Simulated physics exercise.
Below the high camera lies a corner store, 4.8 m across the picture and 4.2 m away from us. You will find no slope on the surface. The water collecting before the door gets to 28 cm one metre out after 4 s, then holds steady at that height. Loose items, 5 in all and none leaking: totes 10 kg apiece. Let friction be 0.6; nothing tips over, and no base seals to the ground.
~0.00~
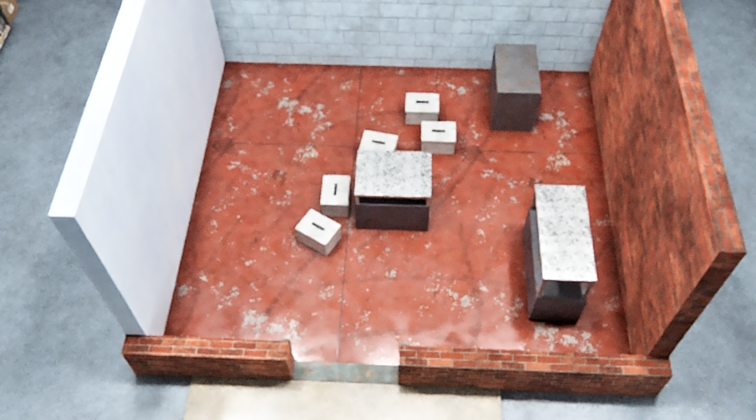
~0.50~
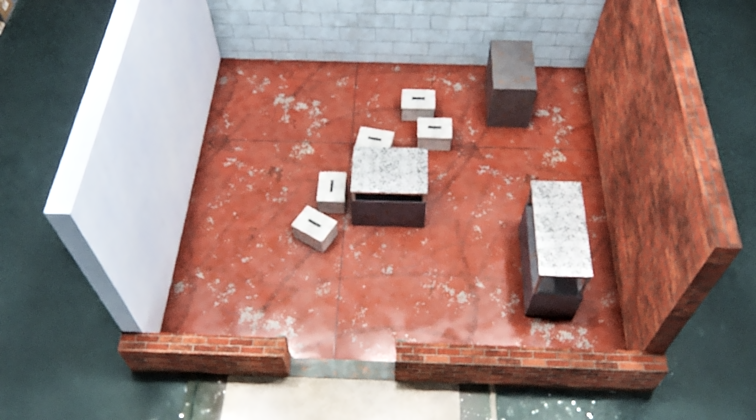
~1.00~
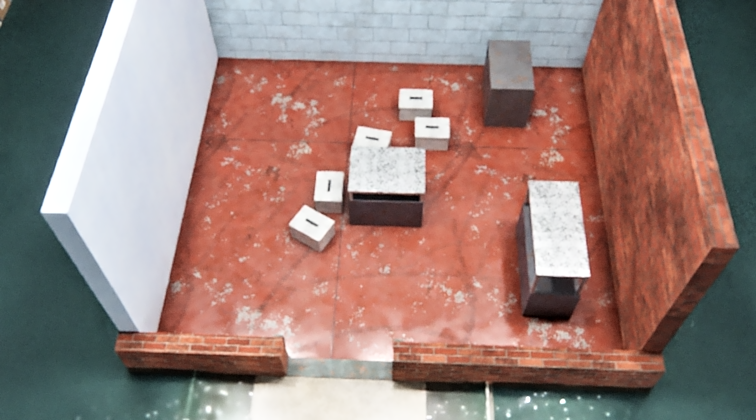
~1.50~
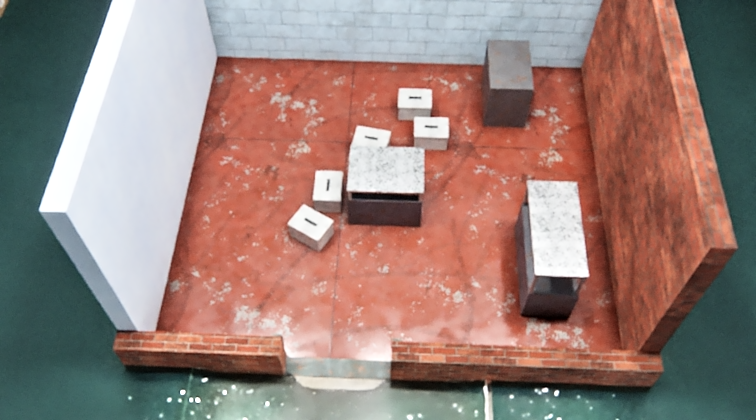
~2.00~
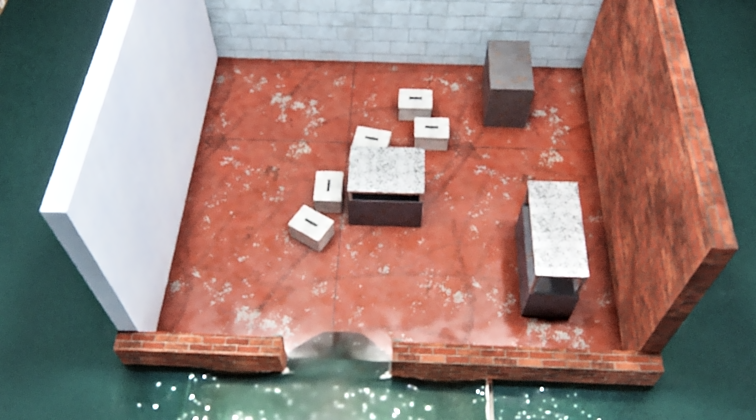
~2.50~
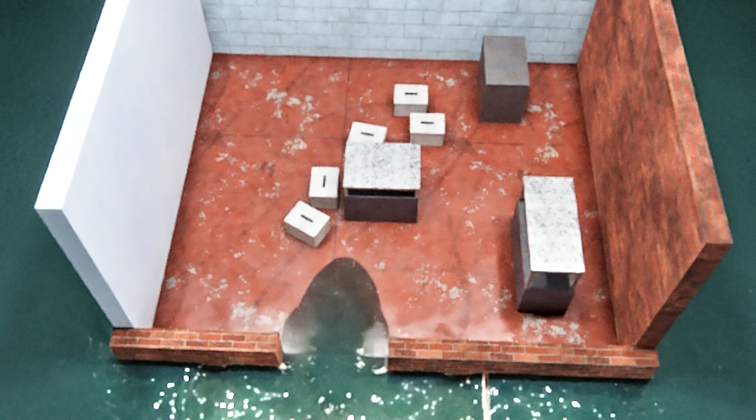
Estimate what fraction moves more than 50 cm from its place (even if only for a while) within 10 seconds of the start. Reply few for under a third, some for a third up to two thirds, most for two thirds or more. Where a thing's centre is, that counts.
Some.
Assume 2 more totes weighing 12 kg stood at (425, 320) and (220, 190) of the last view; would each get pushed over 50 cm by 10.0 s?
The first: Falls below it. The second: Exceeds it.
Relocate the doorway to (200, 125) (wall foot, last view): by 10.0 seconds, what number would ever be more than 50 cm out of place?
4.
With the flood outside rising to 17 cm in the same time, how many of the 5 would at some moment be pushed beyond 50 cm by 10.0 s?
That would give 1.
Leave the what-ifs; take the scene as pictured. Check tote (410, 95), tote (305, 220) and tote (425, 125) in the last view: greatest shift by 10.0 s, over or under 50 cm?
One by one in that order: Below; above; below.
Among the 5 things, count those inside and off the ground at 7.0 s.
1.
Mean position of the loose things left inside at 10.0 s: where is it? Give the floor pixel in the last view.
Averaged position, last view: Near pixel (370, 118).
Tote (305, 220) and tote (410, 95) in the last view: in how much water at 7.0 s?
13 and 0 cm.
After 3.5 s 0 of 5 are over 50 cm from their spots; 0 afloat.
After 4.5 s 1 of 5 are over 50 cm from their spots; 0 afloat.
After 7.0 s 2 of 5 are over 50 cm from their spots; 1 afloat.
After 10.0 s 2 of 5 are over 50 cm from their spots, and 2 have been at some point; 4 afloat.
